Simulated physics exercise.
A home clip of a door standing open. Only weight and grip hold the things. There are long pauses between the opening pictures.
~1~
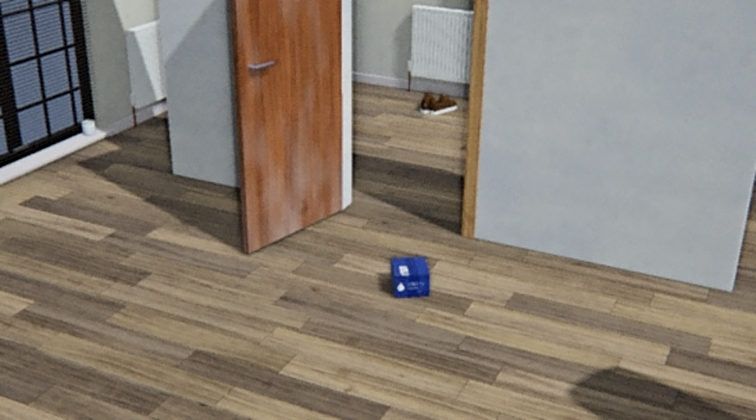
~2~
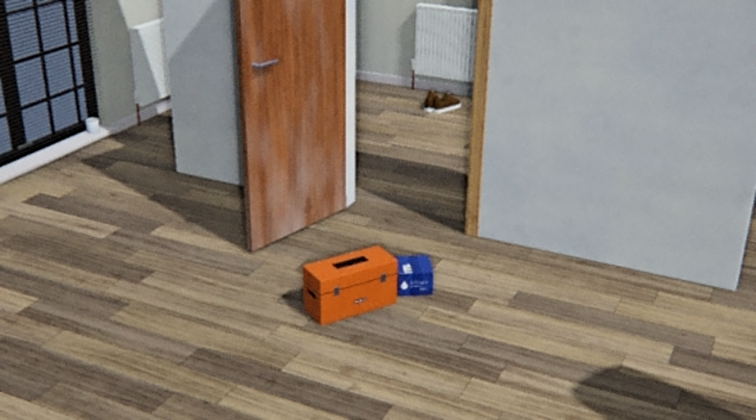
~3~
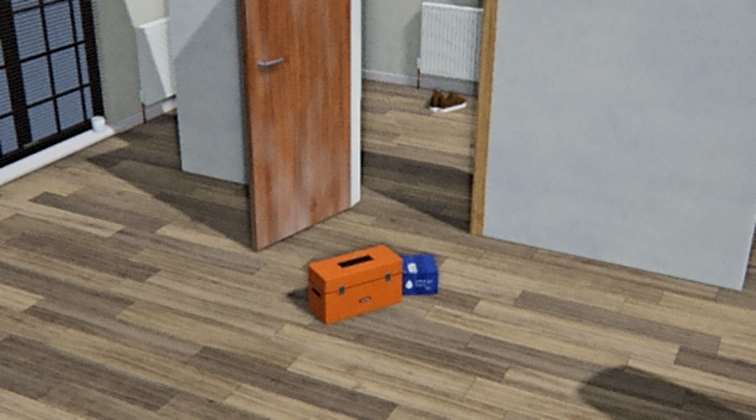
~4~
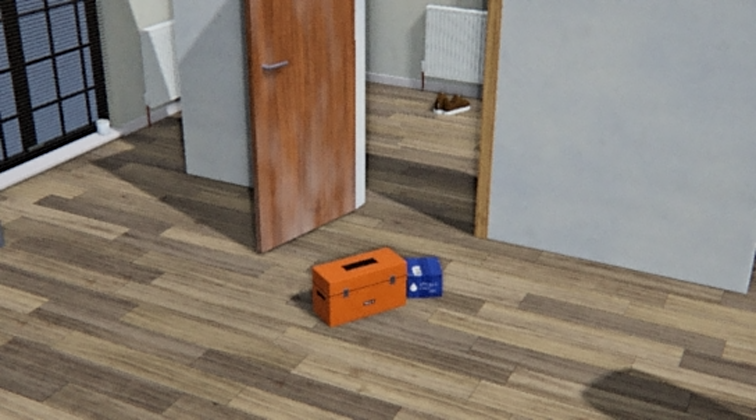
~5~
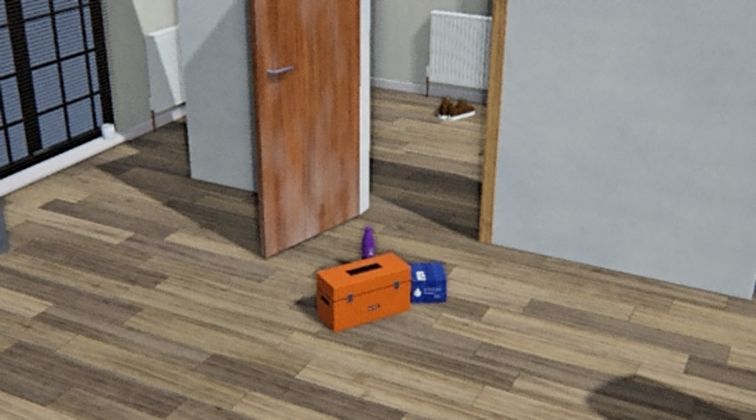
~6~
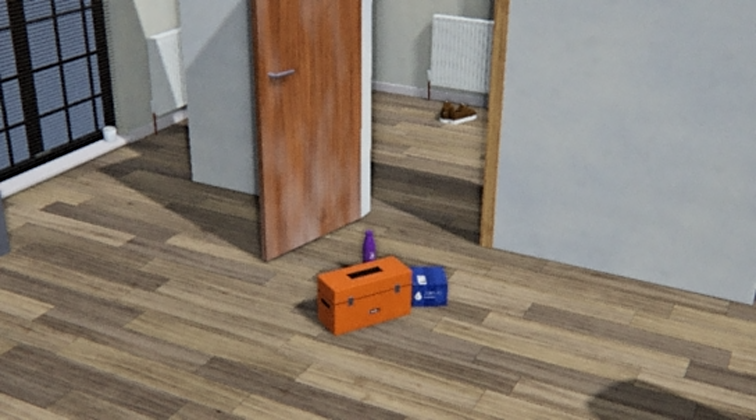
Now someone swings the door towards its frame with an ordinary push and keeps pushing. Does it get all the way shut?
Outcome: The door reaches the frame.
Then, 0.90 s after the last picture, door 55° open; purple bottle slid about its own width near (386, 255).
Then, 1.20 s after the last picture, door 30° open; purple bottle tipped 21° from how it was near (445, 252).
At rest, door 0° open; tipped over on the floor, purple bottle; the other 2 in place. Seen from the same camera at the end, purple bottle near (470, 266).
